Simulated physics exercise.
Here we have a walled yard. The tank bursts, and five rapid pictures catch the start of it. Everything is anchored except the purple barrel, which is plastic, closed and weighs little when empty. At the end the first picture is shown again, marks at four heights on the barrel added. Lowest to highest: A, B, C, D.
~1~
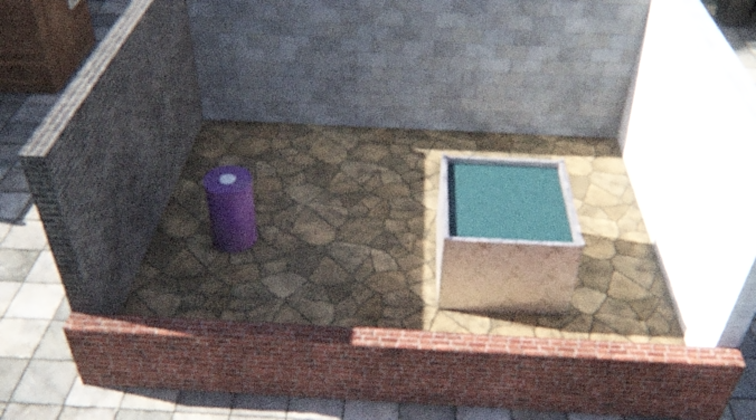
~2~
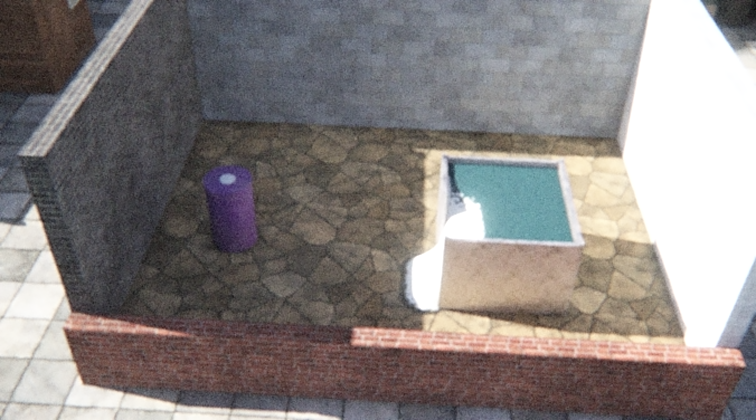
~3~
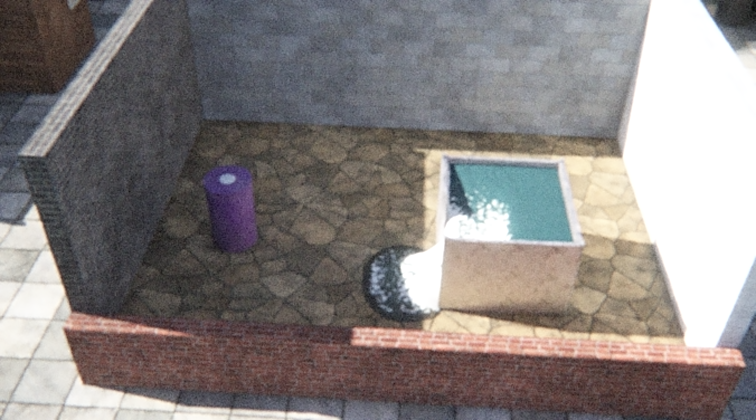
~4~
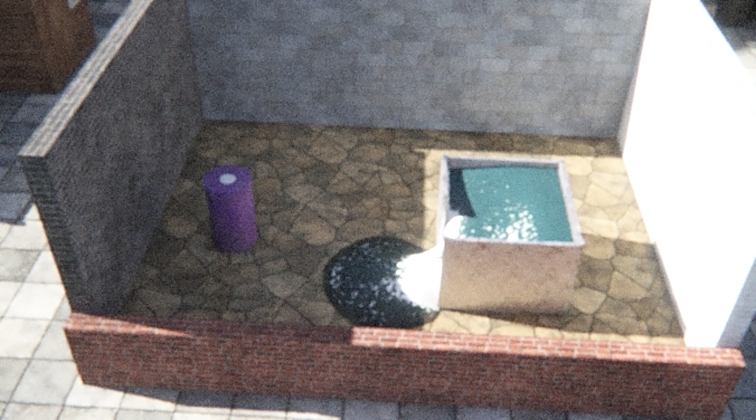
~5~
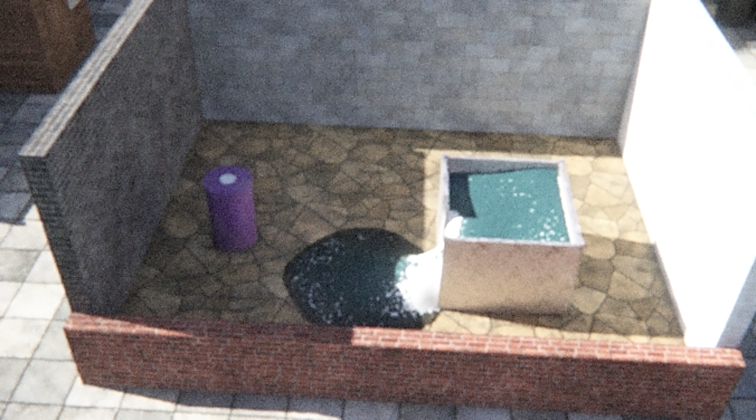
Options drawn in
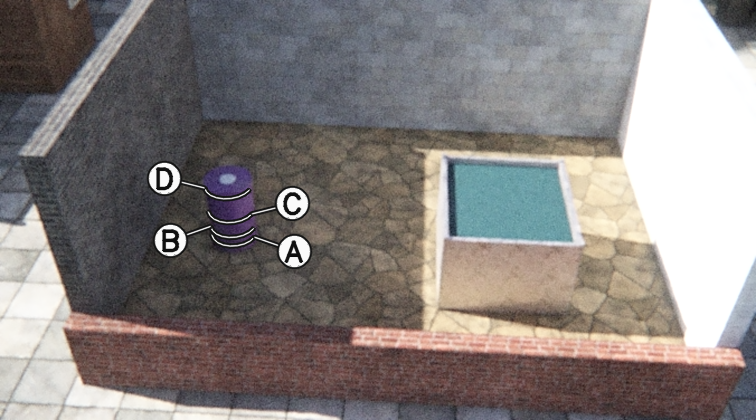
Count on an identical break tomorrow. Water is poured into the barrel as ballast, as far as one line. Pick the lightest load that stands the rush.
Choose C.
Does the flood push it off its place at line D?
No.
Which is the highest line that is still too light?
It is B.
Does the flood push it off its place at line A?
Yes, it does.
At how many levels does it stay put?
Two of the four.
On the marked copy, A at (230, 246); B at (228, 237); C at (226, 222); D at (223, 198); from the bottom up A, B, C, D.
With A, it is pushed about 5 times its own width away.
With B, it is pushed about its own width away.
With C, it does not move.
With D, it does not move.
